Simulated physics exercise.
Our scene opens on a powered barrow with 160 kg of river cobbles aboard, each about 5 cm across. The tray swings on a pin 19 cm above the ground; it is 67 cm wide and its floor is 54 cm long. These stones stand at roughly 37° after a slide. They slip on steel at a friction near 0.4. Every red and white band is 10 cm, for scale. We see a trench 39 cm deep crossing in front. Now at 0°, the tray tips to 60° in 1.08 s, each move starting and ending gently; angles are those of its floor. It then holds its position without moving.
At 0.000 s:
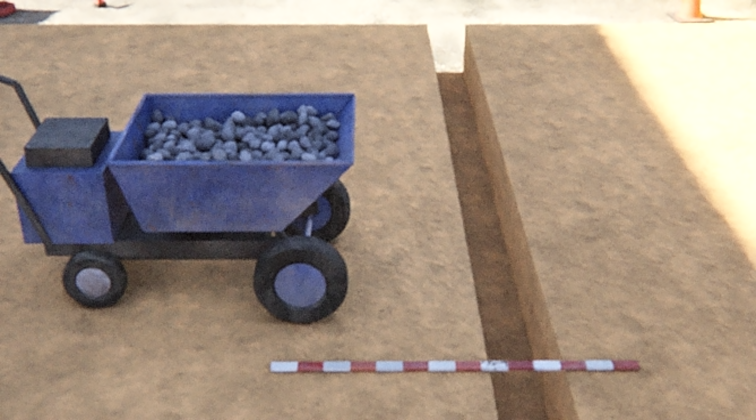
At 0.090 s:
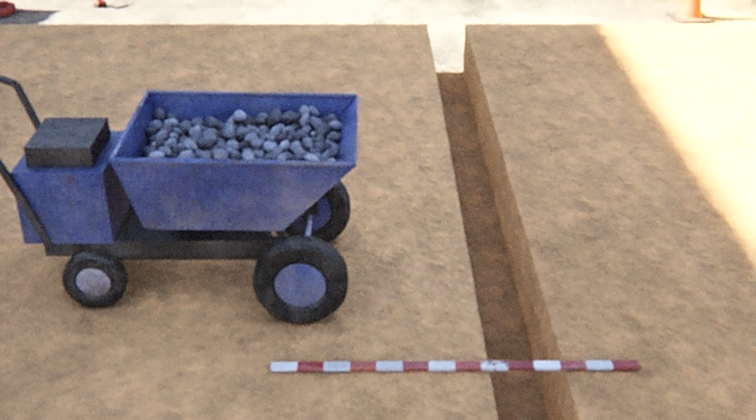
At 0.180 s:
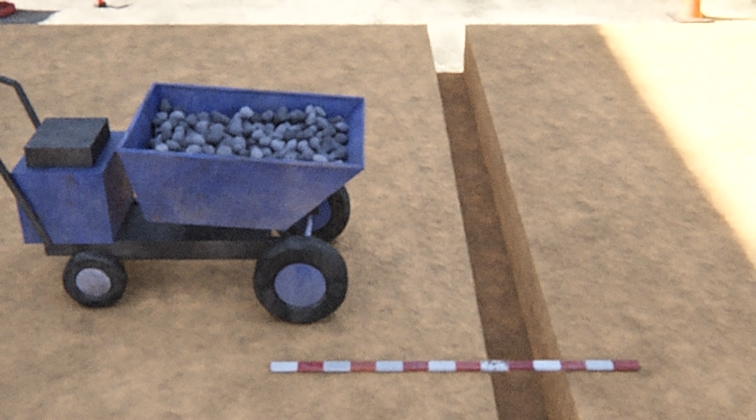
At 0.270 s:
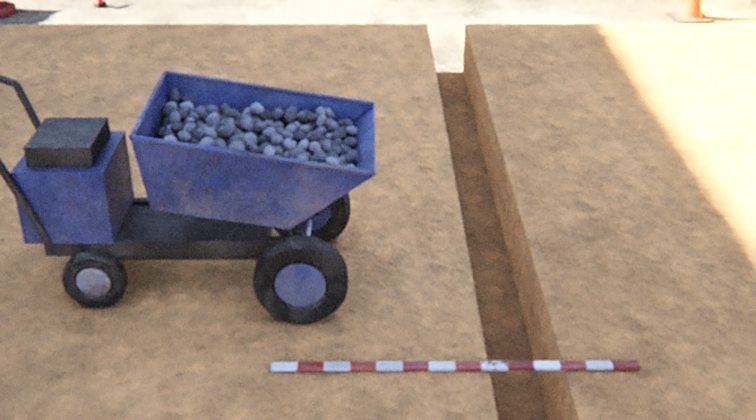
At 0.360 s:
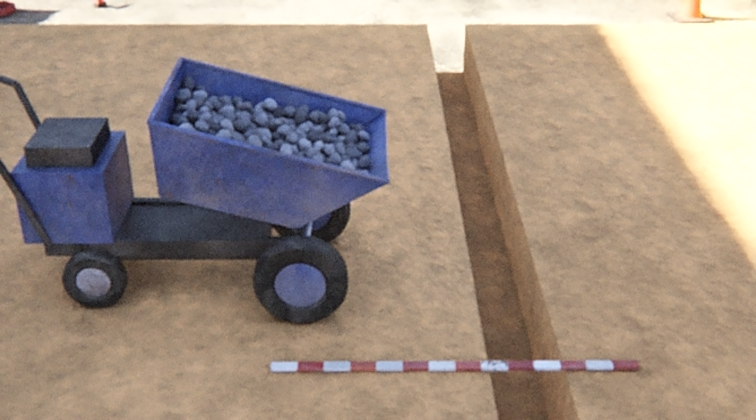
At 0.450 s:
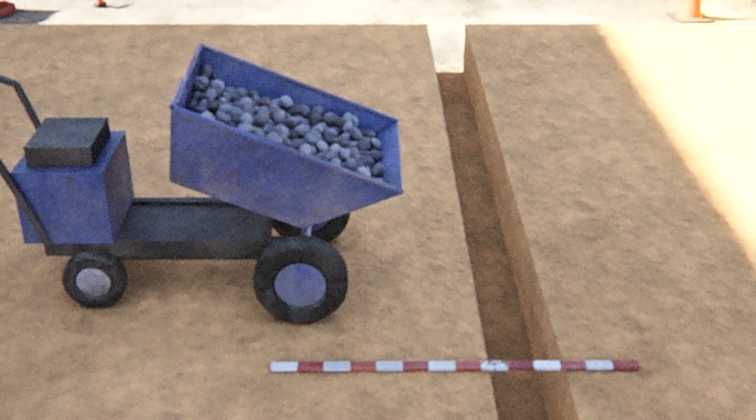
A blue powered barrow standing beside a narrow trench, its tray of grey cobbles gradually tilting up and leaning toward the right.
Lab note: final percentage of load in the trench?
Approx. 70 %.
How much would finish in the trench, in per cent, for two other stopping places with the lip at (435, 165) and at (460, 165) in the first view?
Roughly 45 in a hundred from the first, 30 in a hundred from the second.
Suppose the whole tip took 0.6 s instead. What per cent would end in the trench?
I'd put it at some 65 in a hundred.
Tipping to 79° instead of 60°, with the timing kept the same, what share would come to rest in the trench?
It comes out at about 75 percent.
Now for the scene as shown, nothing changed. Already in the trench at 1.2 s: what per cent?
Roughly 10% by that time.
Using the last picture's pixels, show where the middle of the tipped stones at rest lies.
I'd put it close to (498, 329).
After 0.8 s the floor is at 51°; 100 % in the tray; the foremost stones are at (429, 218).
After 1.2 s the floor is at 60°; 84 % in the tray, 8 % short of the trench, 8 % in the trench; the foremost stones are at (516, 331).
After 1.5 s the floor is at 60°; 53 % in the tray, 8 % short of the trench, 38 % in the trench, 1 % past the trench; the foremost stones are at (557, 273).
After 3.5 s the floor is at 60°; 15 % in the tray, 14 % short of the trench, 70 % in the trench, 1 % past the trench; the foremost stones are at (575, 310).
